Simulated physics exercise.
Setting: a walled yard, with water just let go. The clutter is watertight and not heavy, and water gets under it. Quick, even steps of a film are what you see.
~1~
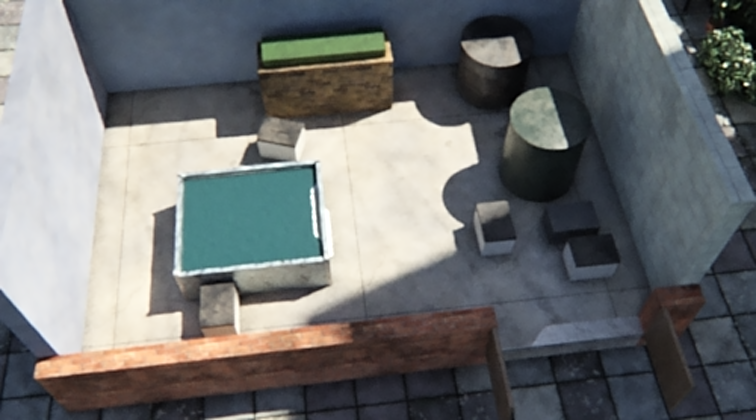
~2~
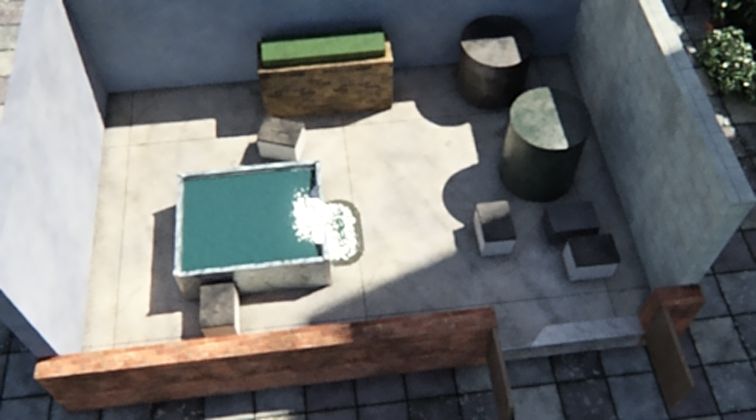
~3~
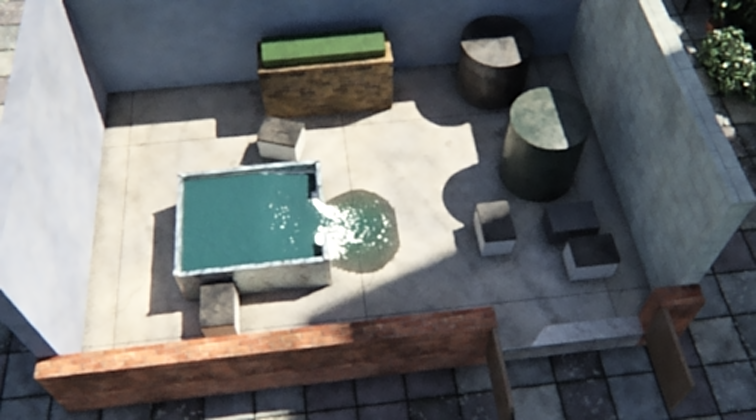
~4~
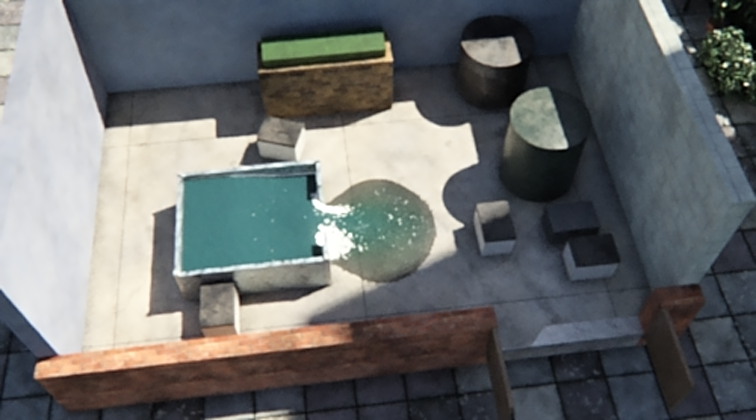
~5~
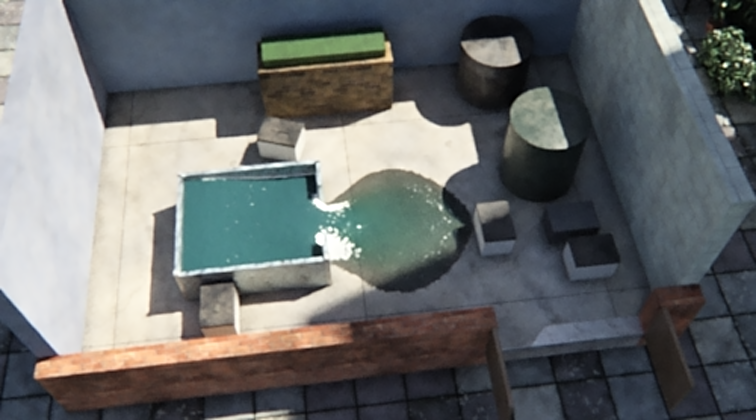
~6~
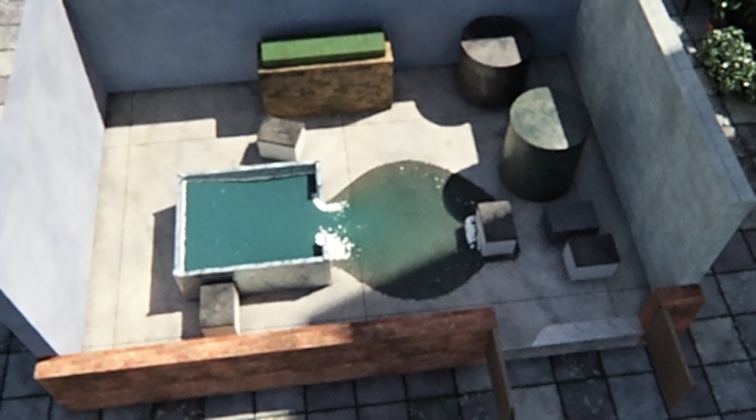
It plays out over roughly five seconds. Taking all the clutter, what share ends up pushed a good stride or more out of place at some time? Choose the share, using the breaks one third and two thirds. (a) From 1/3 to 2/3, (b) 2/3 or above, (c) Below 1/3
From 1/3 to 2/3 (a).
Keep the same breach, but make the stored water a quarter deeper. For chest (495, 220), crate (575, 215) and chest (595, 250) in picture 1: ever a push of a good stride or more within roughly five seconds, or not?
Item by item: Cleared the mark, then cleared the mark, then cleared the mark.
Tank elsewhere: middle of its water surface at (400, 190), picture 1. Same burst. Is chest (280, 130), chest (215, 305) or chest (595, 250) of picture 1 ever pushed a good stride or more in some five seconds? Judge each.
Object by object, in turn: Lingered near its place, lingered near its place, travelled a good distance.
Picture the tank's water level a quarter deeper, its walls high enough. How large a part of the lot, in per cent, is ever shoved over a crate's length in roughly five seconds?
I make it 60 per cent.
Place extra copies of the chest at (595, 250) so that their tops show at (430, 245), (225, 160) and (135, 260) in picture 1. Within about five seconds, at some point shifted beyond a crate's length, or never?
Listed in sequence, the answers are displaced a stride, remains nearby and remains nearby.
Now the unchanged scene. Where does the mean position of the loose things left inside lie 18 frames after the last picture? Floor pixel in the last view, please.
Roughly at (458, 262) in the last view.
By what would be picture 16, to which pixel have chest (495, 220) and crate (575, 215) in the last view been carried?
Estimate: First at (582, 235), second at (612, 222), approximately.
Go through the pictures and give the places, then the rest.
The first picture shows a chest at (496, 220) rests on the ground; a chest at (280, 131), on the bottom; 0 of 5 have shifted.
The second picture shows a chest at (496, 220), on the bottom; a chest at (280, 131) rests on the ground; 0 of 5 have shifted.
The third picture shows a chest at (496, 220) rests on the ground; a chest at (280, 131), on the bottom; 0 of 5 have shifted.
The fourth picture shows a chest at (496, 220) rests on the ground; a chest at (280, 131), on the bottom; 0 of 5 have shifted.
The fifth picture shows a chest at (496, 220), on the bottom; a chest at (280, 131) rests on the ground; 0 of 5 have shifted.
The sixth picture shows a chest at (497, 220) rests on the ground; a chest at (280, 131) rests on the ground; 0 of 5 have shifted.
A moment on, 0 of 5 are well off their spots; 0 afloat.
Next, 1 of 5 are well off their spots; 2 afloat.
Later, 3 of 5 are well off their spots; 2 afloat.
In the end, 3 of 5 are well off their spots, and 3 have been at some point; 2 afloat.
